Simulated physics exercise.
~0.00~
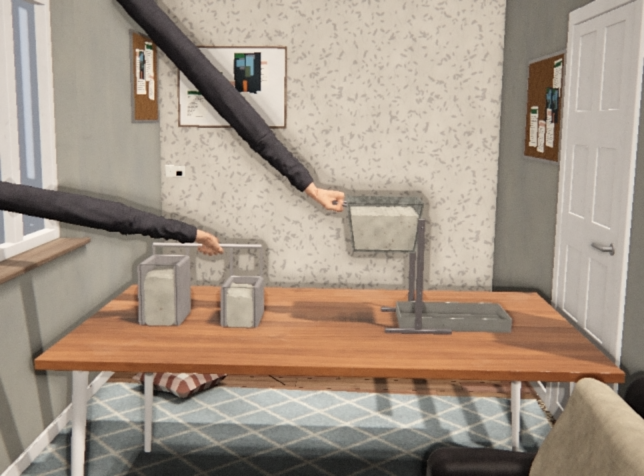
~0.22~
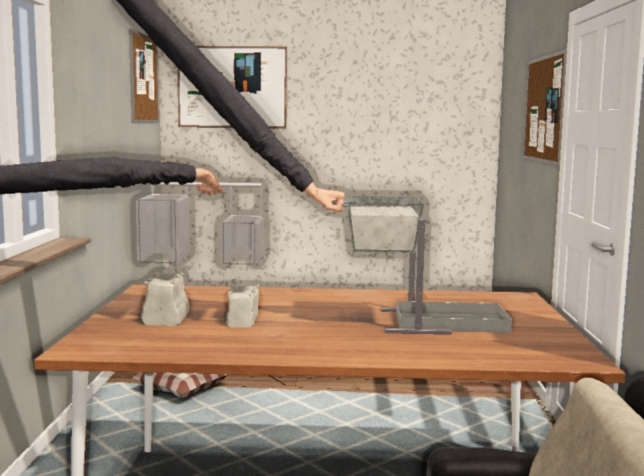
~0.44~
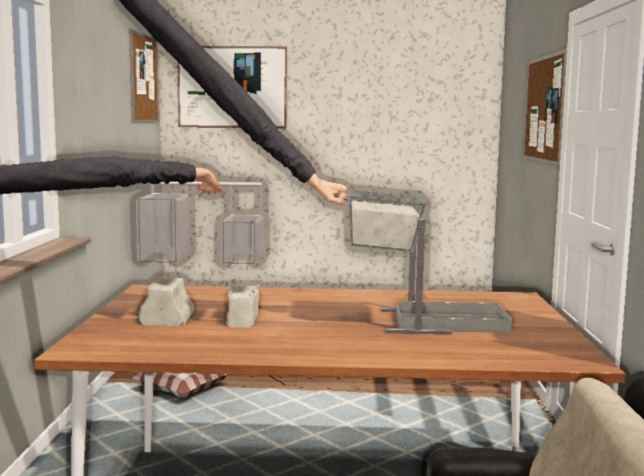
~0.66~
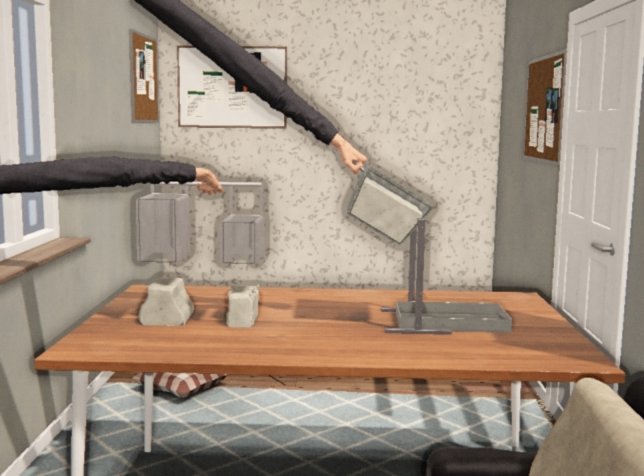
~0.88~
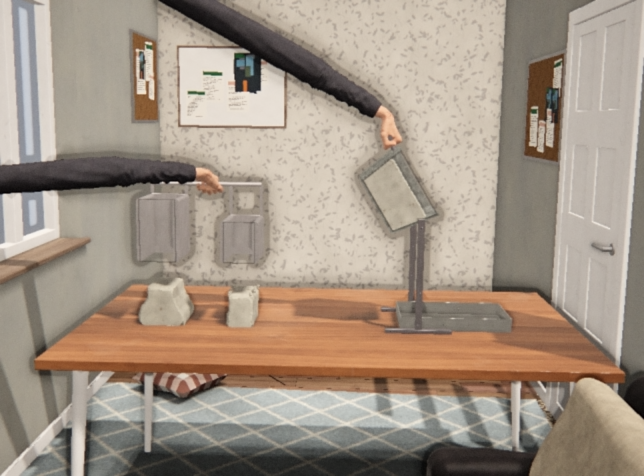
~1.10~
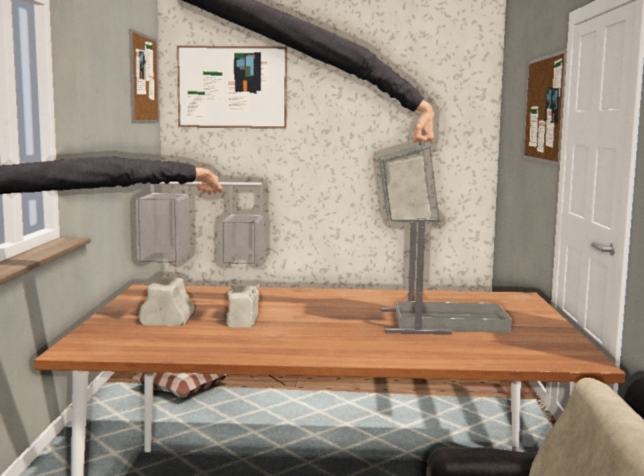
Room with wooden table, one hand lifting moulds off two grey blocks, the taller sagging slightly, another then tilting a tub steeply.
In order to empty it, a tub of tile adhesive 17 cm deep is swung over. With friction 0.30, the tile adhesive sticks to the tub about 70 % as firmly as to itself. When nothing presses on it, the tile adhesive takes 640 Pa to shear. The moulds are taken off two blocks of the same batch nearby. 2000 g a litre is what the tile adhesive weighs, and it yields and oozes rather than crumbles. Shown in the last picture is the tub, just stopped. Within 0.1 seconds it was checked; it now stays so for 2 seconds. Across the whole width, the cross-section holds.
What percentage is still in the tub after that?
About 60 %.
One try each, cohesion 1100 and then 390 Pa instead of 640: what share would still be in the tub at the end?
100 %, then 50 %.
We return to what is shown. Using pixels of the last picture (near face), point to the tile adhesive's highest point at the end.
I'd say it peaks at roughly (404, 189) in the last picture.
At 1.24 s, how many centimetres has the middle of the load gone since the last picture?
Around 3 cm.
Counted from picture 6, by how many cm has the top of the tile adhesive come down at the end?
The top ends up some 11 cm below its level in the last picture.
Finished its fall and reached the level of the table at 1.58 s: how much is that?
About 0 per cent.
After 1.24 s, the tub is at 81 degrees and holds 100 %.
After 1.41 s, the tub is at 81 degrees and holds 78 %.
After 1.58 s, the tub is at 81 degrees and holds 63 %.
After 1.75 s, the tub is at 81 degrees and holds 60 %.
After 3.10 s, at the end, the tub is at 81 degrees and holds 60 %.
